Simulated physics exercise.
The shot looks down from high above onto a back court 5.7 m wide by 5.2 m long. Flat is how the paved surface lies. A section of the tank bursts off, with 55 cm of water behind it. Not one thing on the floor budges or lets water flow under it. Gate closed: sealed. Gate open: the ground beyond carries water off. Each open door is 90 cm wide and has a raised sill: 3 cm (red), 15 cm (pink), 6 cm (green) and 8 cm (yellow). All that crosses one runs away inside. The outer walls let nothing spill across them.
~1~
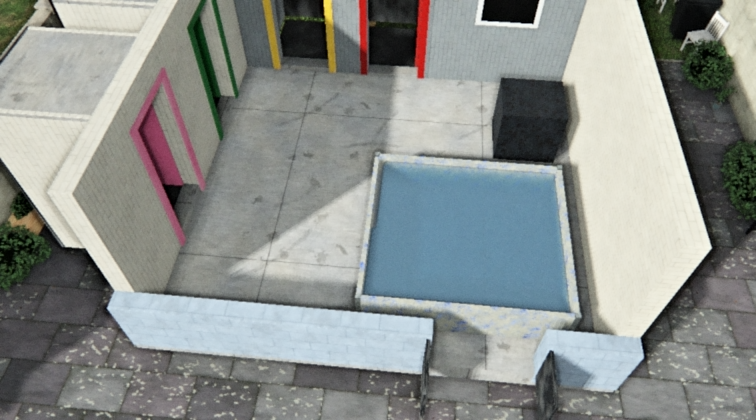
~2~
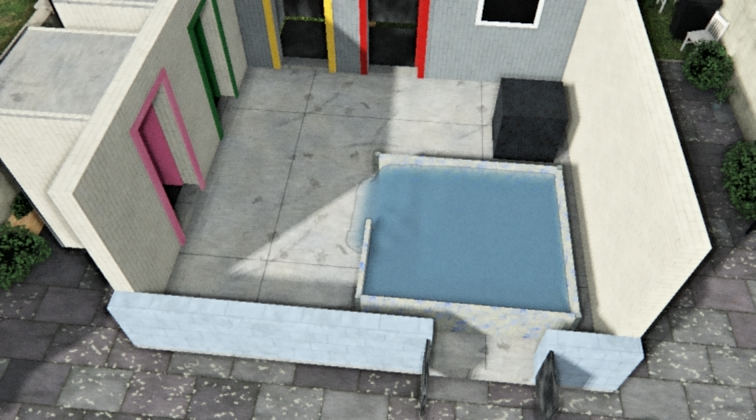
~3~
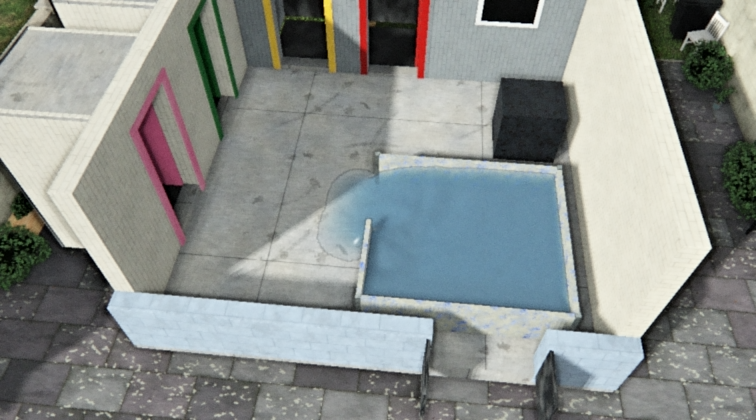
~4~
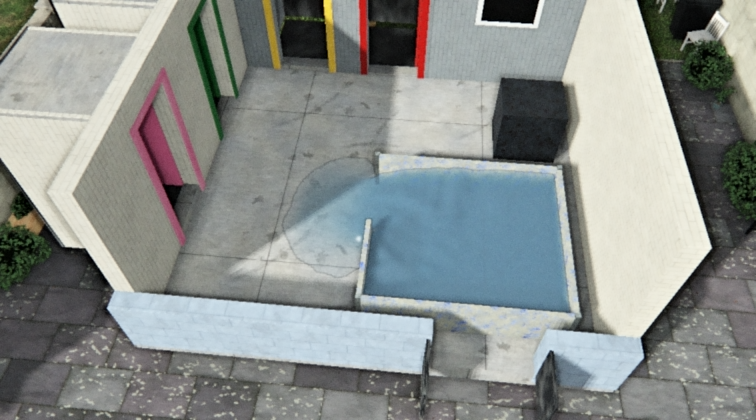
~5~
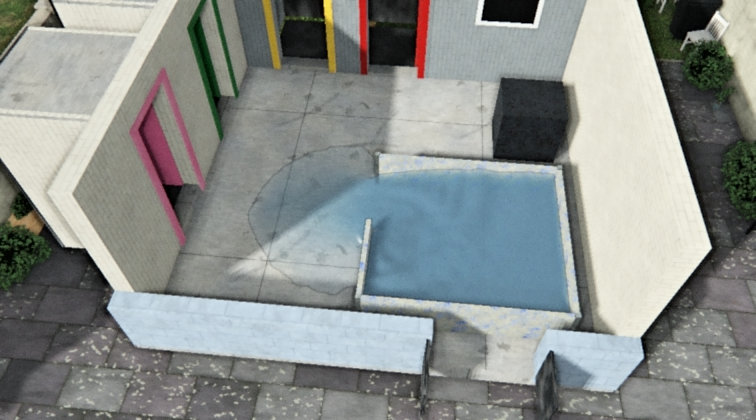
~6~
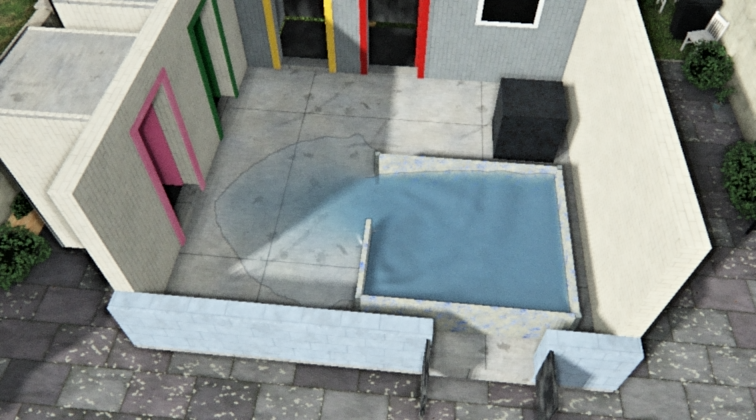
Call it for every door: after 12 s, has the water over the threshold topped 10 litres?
Red door topped, pink door topped, green door topped, yellow door topped.
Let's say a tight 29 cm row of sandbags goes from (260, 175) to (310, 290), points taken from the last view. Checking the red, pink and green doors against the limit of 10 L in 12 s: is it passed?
Doors: Red exceeds / pink stays under / green exceeds.
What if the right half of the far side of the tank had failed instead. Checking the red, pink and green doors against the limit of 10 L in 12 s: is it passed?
Log - red: Threshold topped, pink: Threshold not reached, green: Threshold topped.
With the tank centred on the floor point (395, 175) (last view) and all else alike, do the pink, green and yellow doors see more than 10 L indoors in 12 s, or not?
Checking the limit: Pink is within it, green is beyond it and yellow is beyond it.
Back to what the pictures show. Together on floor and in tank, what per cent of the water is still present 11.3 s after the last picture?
78 %.
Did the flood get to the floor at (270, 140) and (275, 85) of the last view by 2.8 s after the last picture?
Soaked, soaked.
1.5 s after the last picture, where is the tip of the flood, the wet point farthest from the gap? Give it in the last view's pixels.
I'd mark it close to (247, 71).
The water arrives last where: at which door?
It would be the red one.
Then, 0.7 s after the last picture water covers 35 % of the floor and is deepest (34 cm) near (368, 196); red door not reached, pink door 26 cm at the sill, 12 L in, green door not reached, yellow door not reached.
Then, 1.5 s after the last picture water covers 45 % of the floor and is deepest (30 cm) near (199, 202); red door not reached, pink door 28 cm at the sill, 51 L in, green door 18 cm at the sill, 20 L in, yellow door not reached.
Then, 2.8 s after the last picture water covers 55 % of the floor and is deepest (29 cm) near (247, 71); red door not reached, pink door 23 cm at the sill, 118 L in, green door 15 cm at the sill, 79 L in, yellow door 14 cm at the sill, 12 L in.
Then, 6.3 s after the last picture water covers 95 % of the floor and is deepest (19 cm) near (244, 77); red door 6 cm at the sill, 10 L in, pink door 15 cm at the sill, 148 L in, green door 14 cm at the sill, 179 L in, yellow door 16 cm at the sill, 92 L in.
Then, 11.3 s after the last picture water covers 100 % of the floor and is deepest (12 cm) near (584, 286); red door 6 cm at the sill, 34 L in, pink door 9 cm at the sill, 148 L in, green door 11 cm at the sill, 273 L in, yellow door 12 cm at the sill, 158 L in.
